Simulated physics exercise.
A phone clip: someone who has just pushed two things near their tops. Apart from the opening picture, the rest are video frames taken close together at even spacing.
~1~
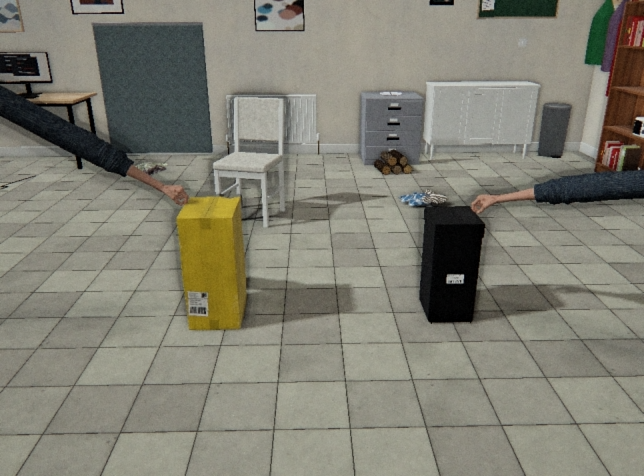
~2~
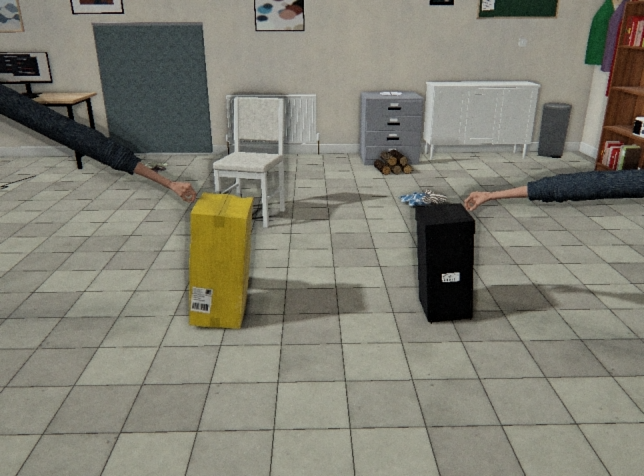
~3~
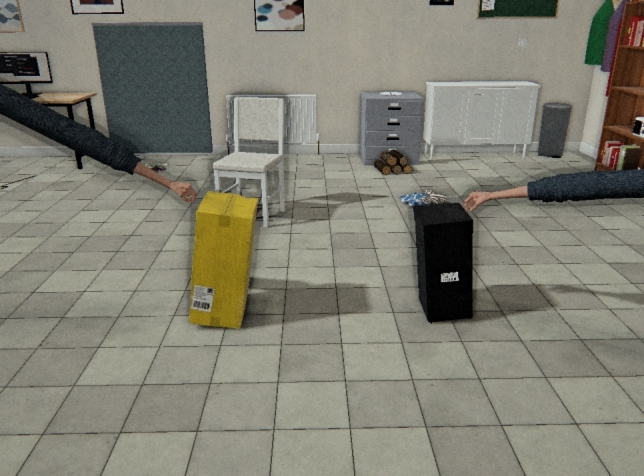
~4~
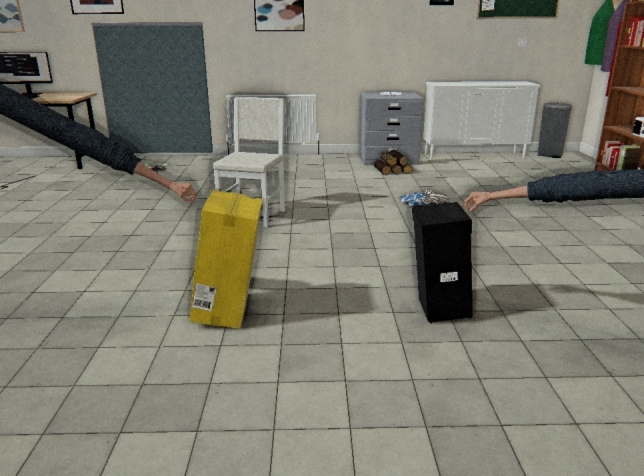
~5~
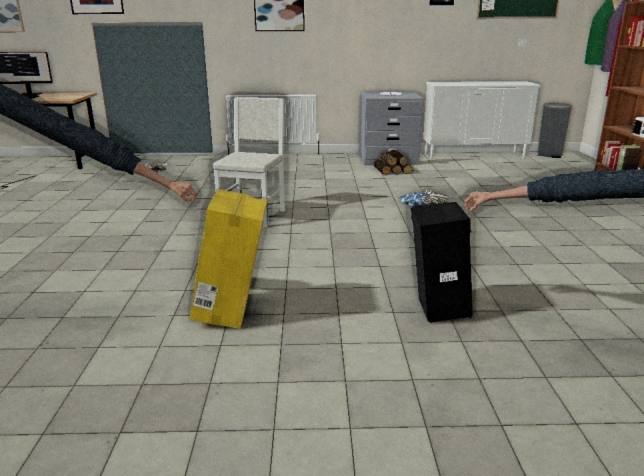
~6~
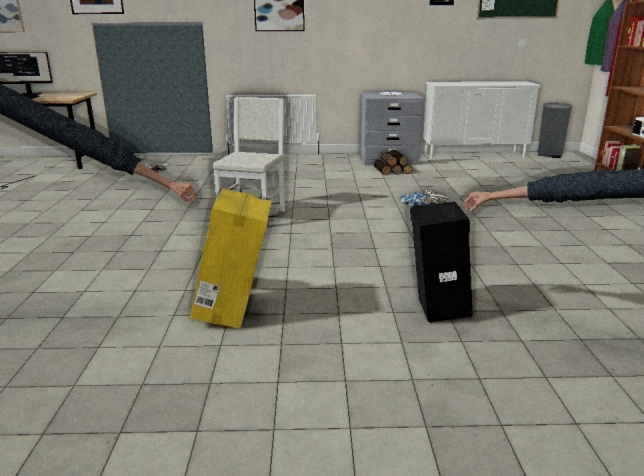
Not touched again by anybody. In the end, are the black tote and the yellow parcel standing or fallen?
Final state - black tote standing; yellow parcel fallen.
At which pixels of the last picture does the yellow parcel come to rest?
I'd say it stops near (302, 291).
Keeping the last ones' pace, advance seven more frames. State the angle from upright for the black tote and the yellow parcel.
About 8° and 30°.
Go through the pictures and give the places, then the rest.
Black tote (449, 265) upright; yellow parcel (215, 262) upright, in the first frame.
Black tote (445, 263) 5° off upright; yellow parcel (221, 260) 6° off upright, in the second frame.
Black tote (444, 263) 6° off upright; yellow parcel (224, 260) 9° off upright, in the third frame.
Black tote (443, 263) 7° off upright; yellow parcel (227, 259) 11° off upright, in the fourth frame.
Black tote (442, 262) 8° off upright; yellow parcel (229, 258) 13° off upright, in the fifth frame.
Black tote (442, 262) 8° off upright; yellow parcel (231, 258) 16° off upright, in the sixth frame.
Then, 0.26 s later than the last frame, black tote upright near (448, 264); yellow parcel 43° off upright near (262, 260).
When it is over, the black tote settles on its feet, near (449, 265); the yellow parcel topples, near (302, 291).
